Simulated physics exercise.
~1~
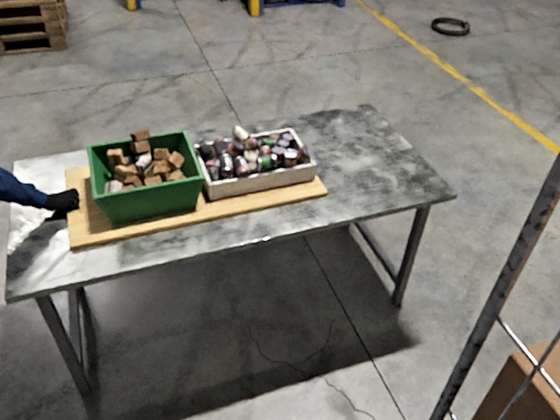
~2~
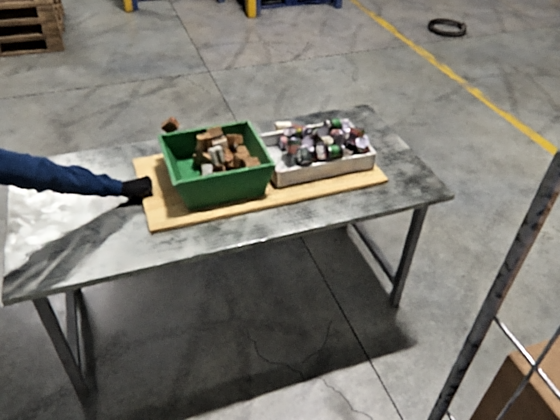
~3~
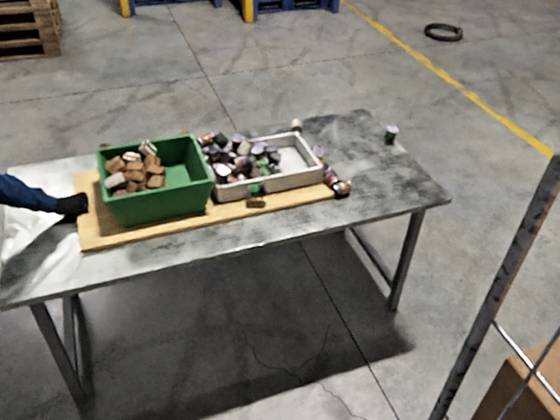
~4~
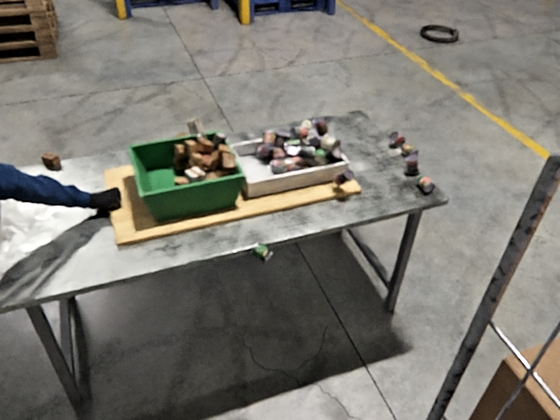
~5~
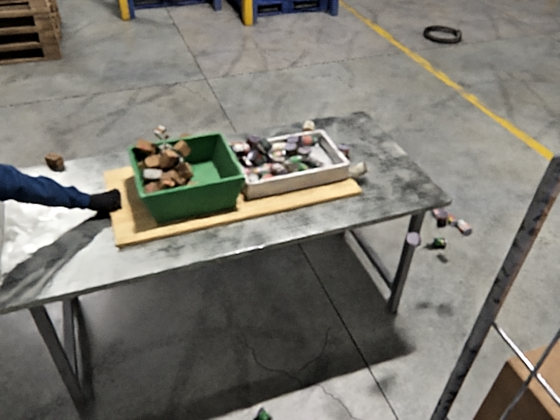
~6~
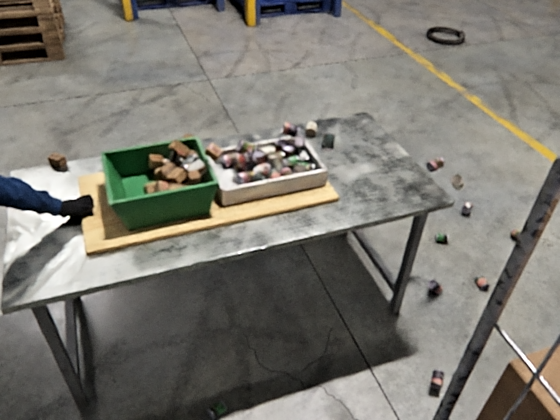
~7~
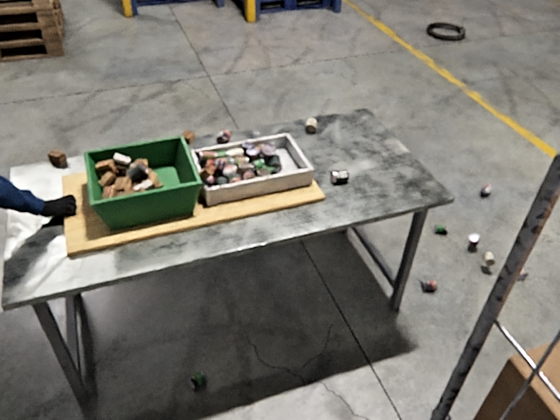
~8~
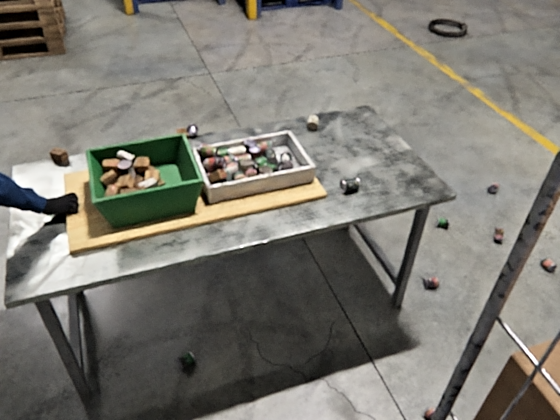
A gloved hand slides a board of two filled trays back and forth, spilling several pieces.
